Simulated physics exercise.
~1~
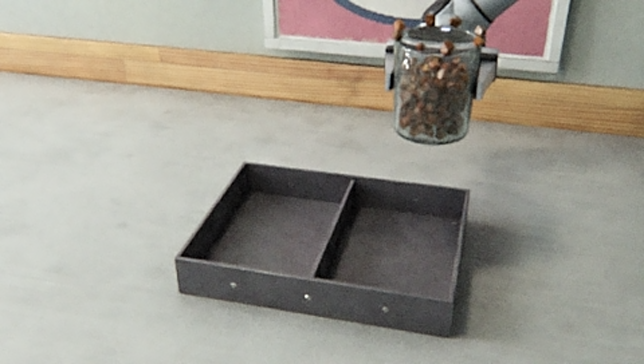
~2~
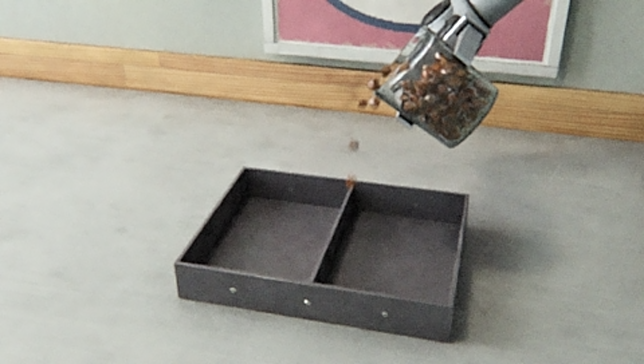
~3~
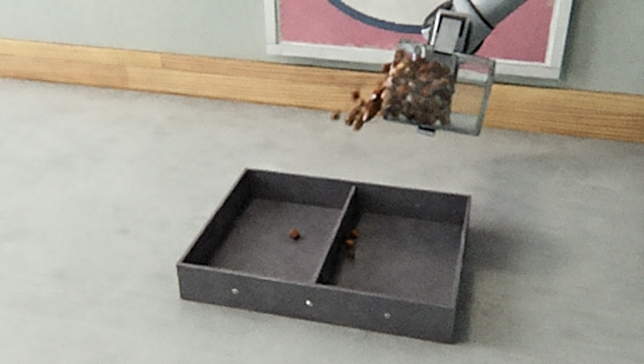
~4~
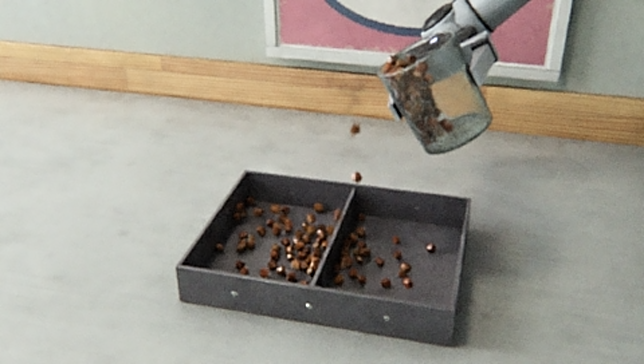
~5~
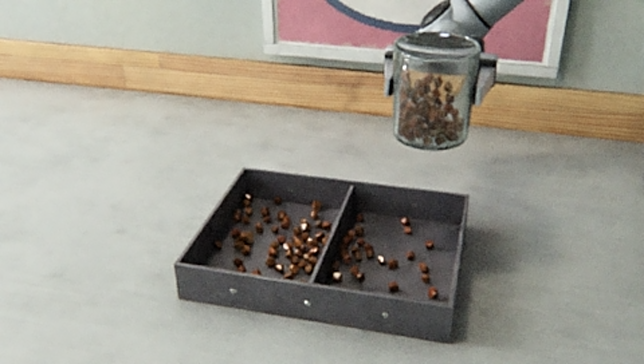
At the start, a robotic gripper holds an upright clear tumbler, full of small brown pellets, above a dark tray split into two parts by a wall. The gripper tips the tumbler to the left, and the first few pellets drop toward the divider. It tilts further until the tumbler lies on its side, and pellets spill from its mouth into both parts. As the tumbler swings back up, the last stragglers fall. Finally it is upright again, still holding many pellets, while the rest lie scattered in the tray, more of them in the left part.
